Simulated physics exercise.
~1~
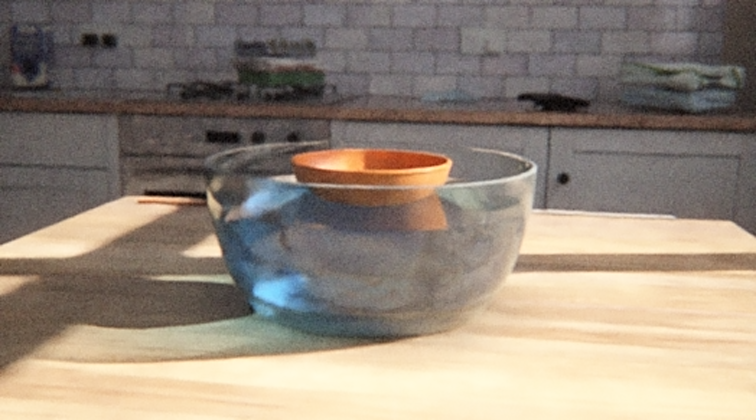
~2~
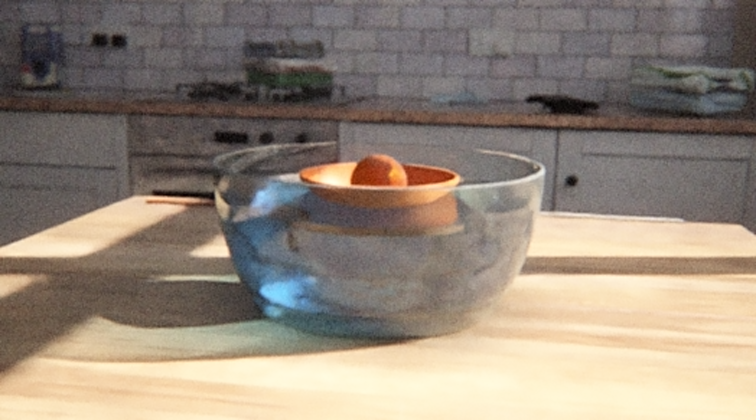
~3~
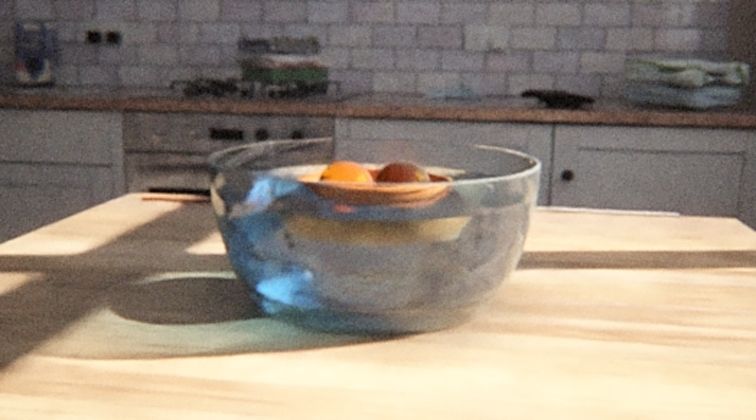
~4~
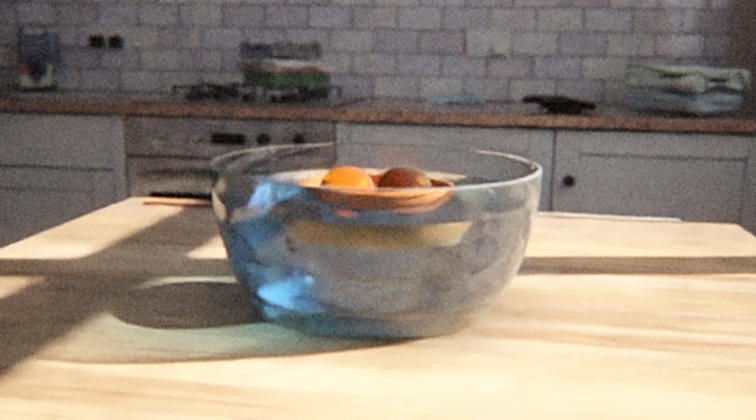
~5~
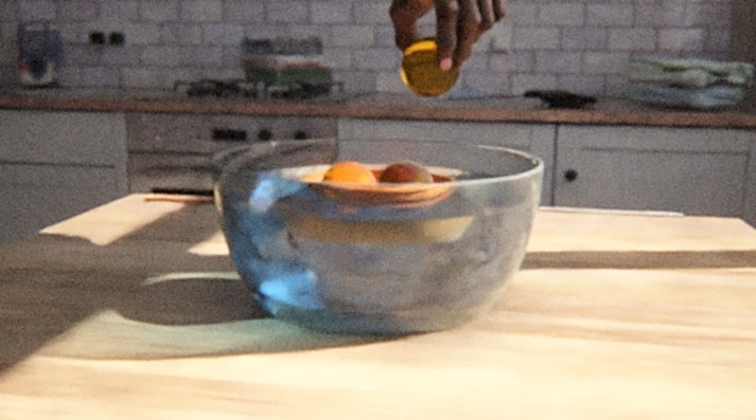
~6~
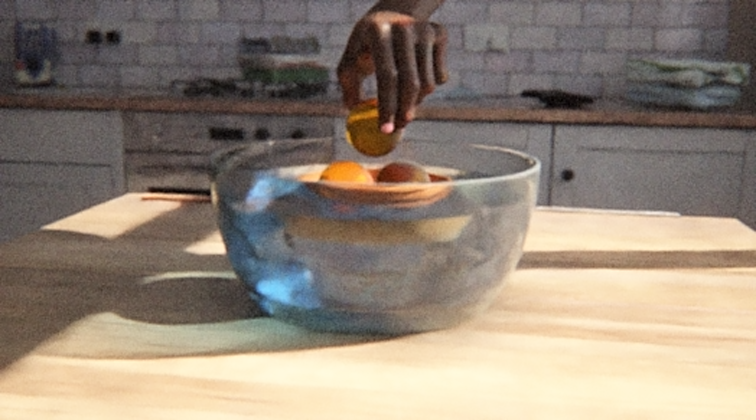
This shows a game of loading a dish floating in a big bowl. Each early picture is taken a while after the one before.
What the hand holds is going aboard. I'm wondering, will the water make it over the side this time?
I'd say it is headed down this time.
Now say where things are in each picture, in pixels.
In the first frame, dish (371, 161) empty; most of its side above the surface.
In the second frame, dish (378, 176) with one aboard; about half of its side above the surface.
In the third frame, dish (374, 182) with two aboard; about a fifth of its side above the surface.
In the fourth frame, dish (376, 187) with two aboard; about a fifth of its side above the surface.
In the fifth frame, dish (377, 182) with two aboard; about a fifth of its side above the surface; the next glass marble in the hand at (431, 67).
In the sixth frame, dish (374, 182) with two aboard; about a fifth of its side above the surface; the next glass marble in the hand at (375, 128).
Shortly, the glass marble is in and the dish dips.
Then, water pours in over its edge.
At the finish, the dish lies on the bottom with its load.
